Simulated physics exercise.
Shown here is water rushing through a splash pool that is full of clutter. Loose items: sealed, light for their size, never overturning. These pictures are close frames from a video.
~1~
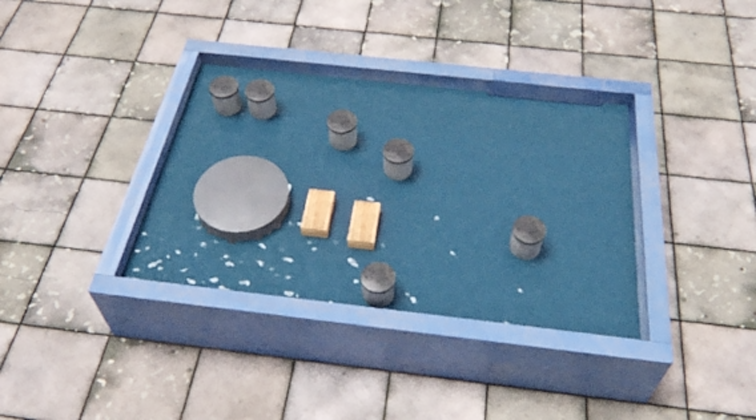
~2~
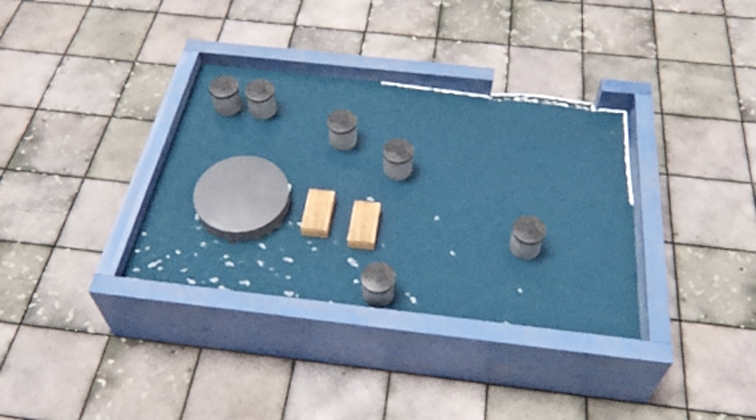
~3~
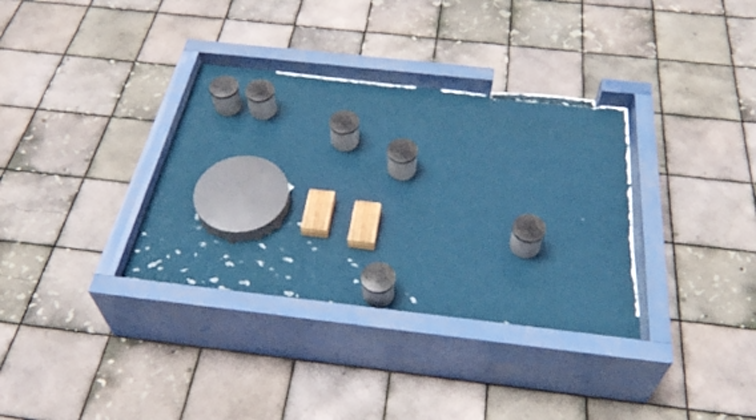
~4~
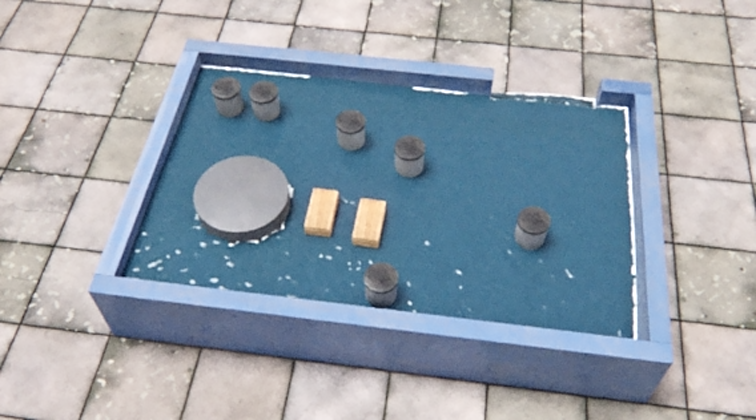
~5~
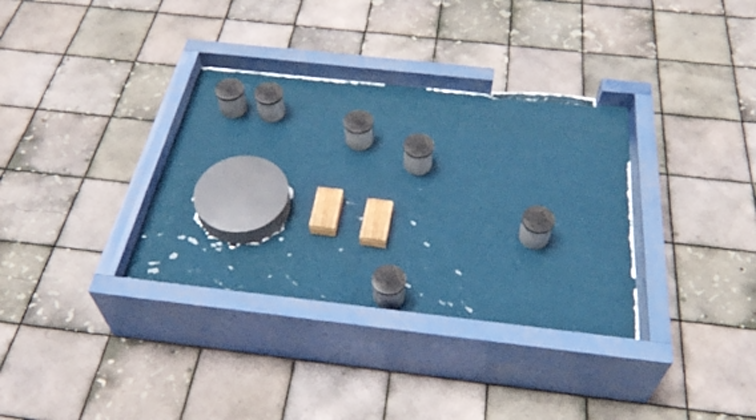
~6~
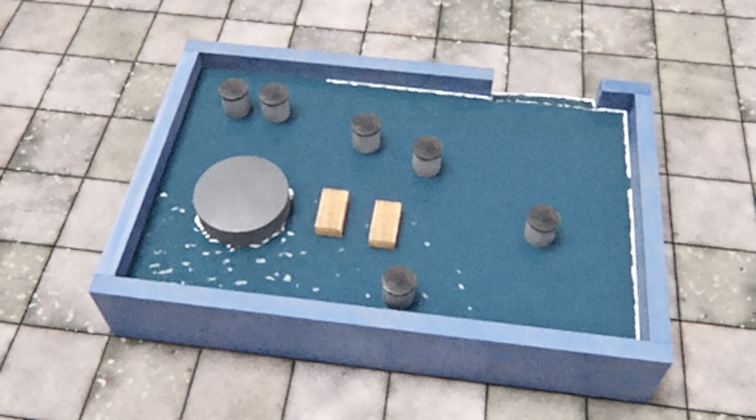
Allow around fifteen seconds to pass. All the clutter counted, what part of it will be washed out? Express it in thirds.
It comes to fewer than a third.
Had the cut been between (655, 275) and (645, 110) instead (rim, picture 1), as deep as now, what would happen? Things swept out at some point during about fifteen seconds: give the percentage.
It should be close to 10 per cent.
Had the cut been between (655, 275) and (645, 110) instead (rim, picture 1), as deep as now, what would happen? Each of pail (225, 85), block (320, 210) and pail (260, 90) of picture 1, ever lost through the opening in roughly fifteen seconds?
Answer, one by one: Not lost, not lost, not lost.
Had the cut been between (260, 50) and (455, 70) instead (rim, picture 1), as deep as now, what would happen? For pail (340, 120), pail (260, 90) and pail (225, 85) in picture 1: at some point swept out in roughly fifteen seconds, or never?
Outcome by item: Exited / exited / exited.
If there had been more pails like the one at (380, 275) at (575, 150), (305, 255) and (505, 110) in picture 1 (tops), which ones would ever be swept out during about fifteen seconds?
The first leaves, the second does not leave, and the third leaves.
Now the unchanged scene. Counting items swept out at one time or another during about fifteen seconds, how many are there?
So, 0 of them.
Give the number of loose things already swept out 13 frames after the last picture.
The number is 0.
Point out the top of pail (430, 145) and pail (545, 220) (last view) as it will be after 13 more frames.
About (501, 119) and (564, 174).
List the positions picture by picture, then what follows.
The first picture shows a pail at (398, 150) floats; a pail at (342, 121) floats; 0 of 8 have shifted.
The second picture shows a pail at (398, 150) floats; a pail at (342, 121) floats; 0 of 8 have shifted.
The third picture shows a pail at (402, 150) floats, close to its start; a pail at (344, 122), afloat; 0 of 8 have shifted.
The fourth picture shows a pail at (410, 147), afloat, close to its start; a pail at (351, 121) floats, close to its start; 3 of 8 have shifted.
The fifth picture shows a pail at (419, 145), afloat, close to its start; a pail at (359, 121) floats, close to its start; 7 of 8 have shifted.
The sixth picture shows a pail at (428, 147) floats, close to its start; a pail at (366, 124), afloat, close to its start; 8 of 8 have shifted.
A moment on, 0 of 8 are out; 8 afloat.
Next, 0 of 8 are out; 8 afloat.
Later, 0 of 8 are out; 8 afloat.
In the end, 0 of 8 are out; 8 afloat.
